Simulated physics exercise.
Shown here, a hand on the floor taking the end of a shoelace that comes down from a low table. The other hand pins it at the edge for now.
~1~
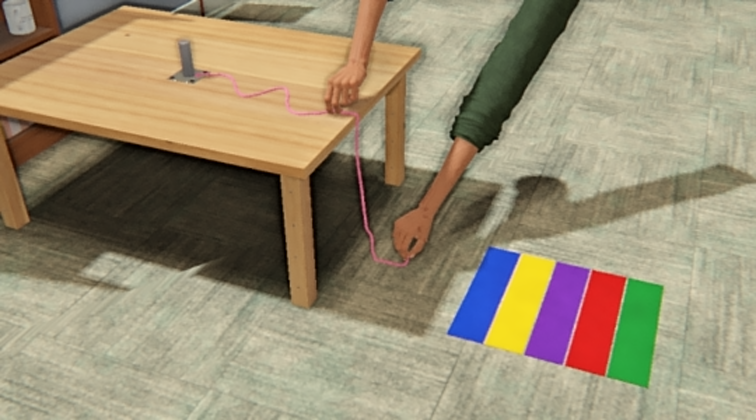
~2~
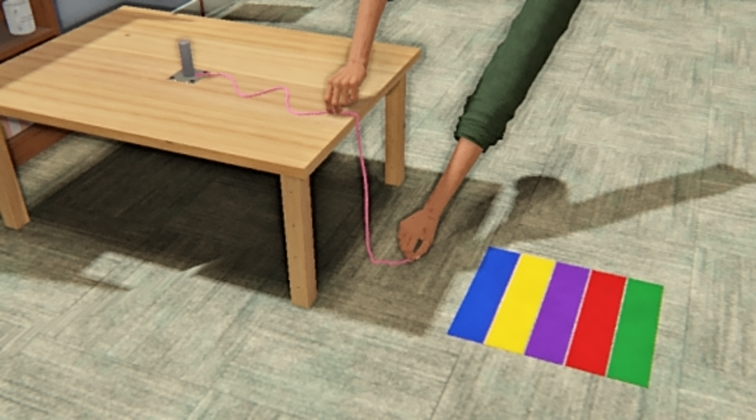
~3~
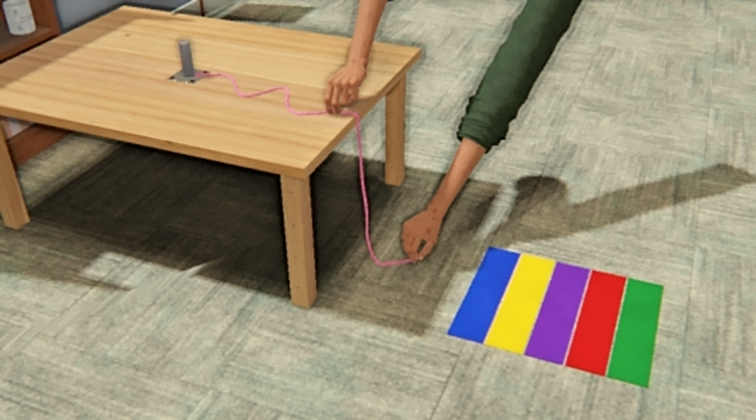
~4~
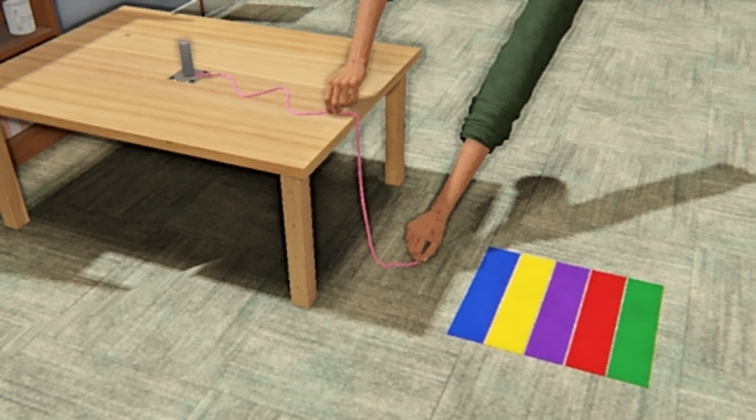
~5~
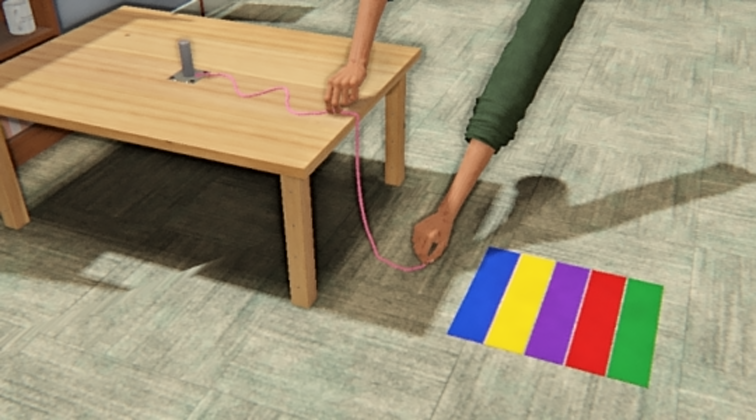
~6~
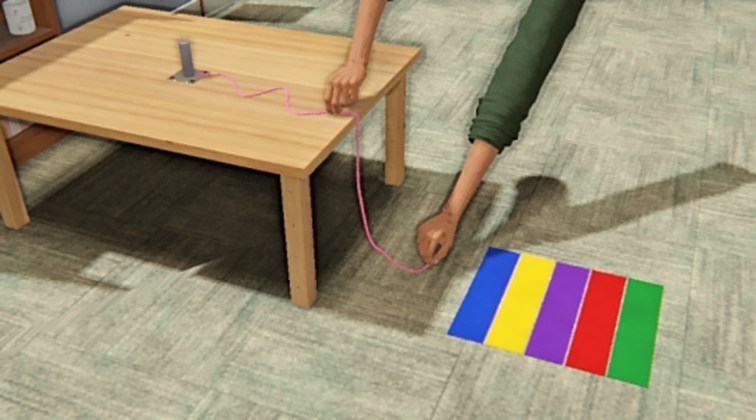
Hand near the floor drawing the end of a pink shoelace slightly right, another hand pinning it at a low table's edge.
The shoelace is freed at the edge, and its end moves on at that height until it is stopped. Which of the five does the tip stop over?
It gets as far as the red strip.
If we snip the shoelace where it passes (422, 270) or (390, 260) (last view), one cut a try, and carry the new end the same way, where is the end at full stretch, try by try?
About (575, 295) and (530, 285).
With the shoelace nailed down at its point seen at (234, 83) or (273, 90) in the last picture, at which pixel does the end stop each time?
The places are (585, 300) and (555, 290).
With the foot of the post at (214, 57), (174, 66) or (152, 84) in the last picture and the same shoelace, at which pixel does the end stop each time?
Try by try, around (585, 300), (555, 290) and (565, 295).
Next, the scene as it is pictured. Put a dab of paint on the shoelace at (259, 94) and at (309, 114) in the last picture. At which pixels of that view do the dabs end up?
At (284, 94), then (374, 124).
A little later, end near (527, 285); over yellow.
Next, end near (571, 295); over purple.
When it is tight, end near (598, 301); over red. The red one.
